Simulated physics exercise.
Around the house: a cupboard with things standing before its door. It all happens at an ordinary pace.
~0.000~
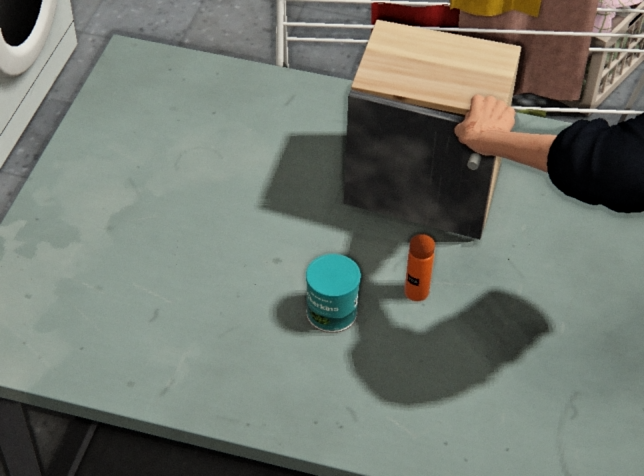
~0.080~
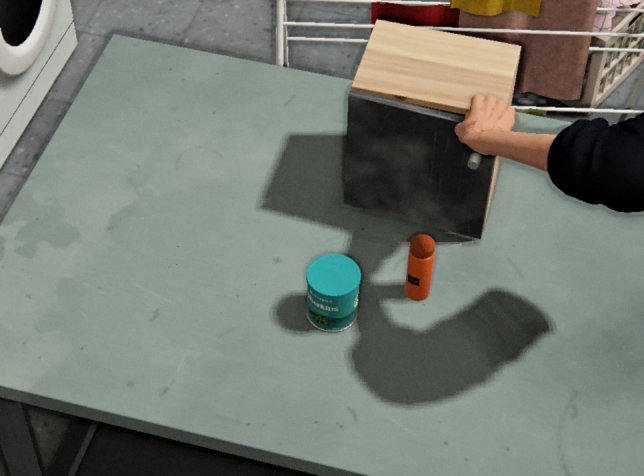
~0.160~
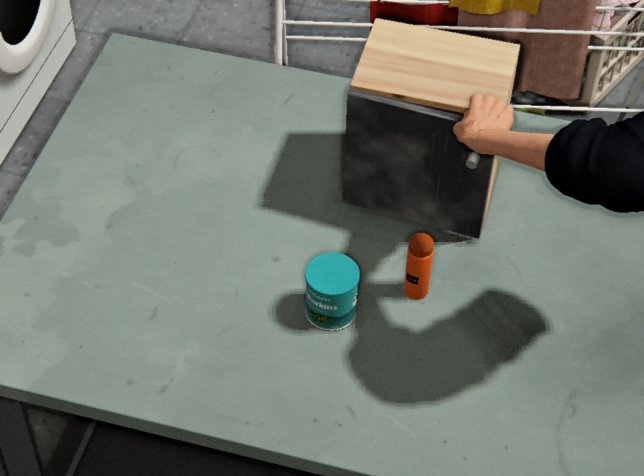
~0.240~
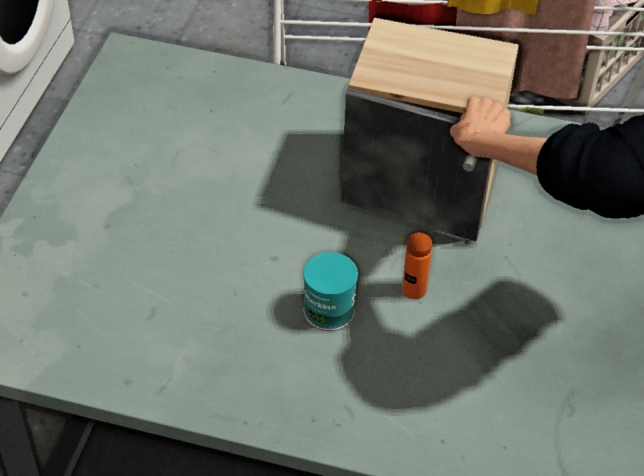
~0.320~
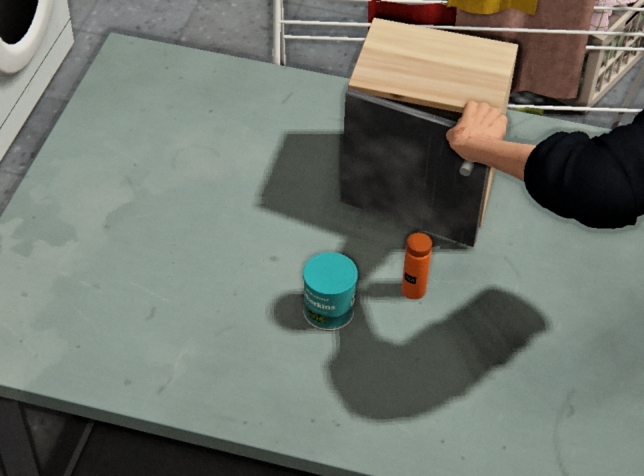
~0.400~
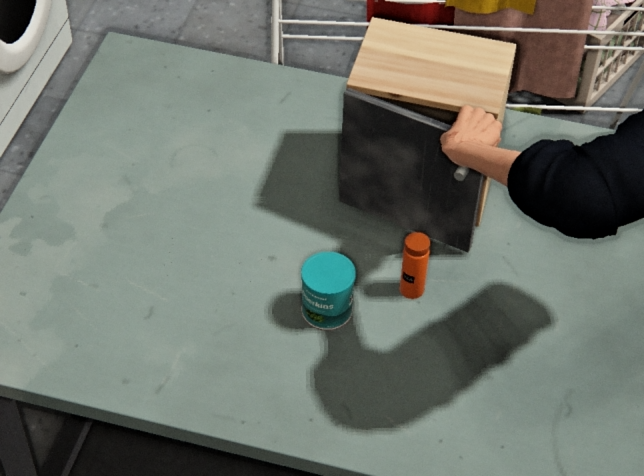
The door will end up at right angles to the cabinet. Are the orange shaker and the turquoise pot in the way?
Outcome: The orange shaker gets shoved and the turquoise pot gets shoved.
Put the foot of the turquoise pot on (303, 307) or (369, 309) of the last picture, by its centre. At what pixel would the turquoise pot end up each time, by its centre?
It ends around (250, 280) and (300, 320).
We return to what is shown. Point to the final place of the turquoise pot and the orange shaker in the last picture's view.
The turquoise pot around (249, 293); the orange shaker around (289, 285).
Around 1.30 s, door 53° open; orange shaker travelled about its own width near (382, 281); turquoise pot at rest near (328, 291).
Around 1.66 s, door 68° open; orange shaker travelled well along near (344, 289); turquoise pot travelled a little near (305, 294).
Around 1.98 s, door 83° open; orange shaker travelled well along near (308, 288); turquoise pot travelled about its own width near (268, 294).
Finally (2.9 s), the orange shaker is pushed along, near (289, 285); the turquoise pot is pushed along, near (249, 293).
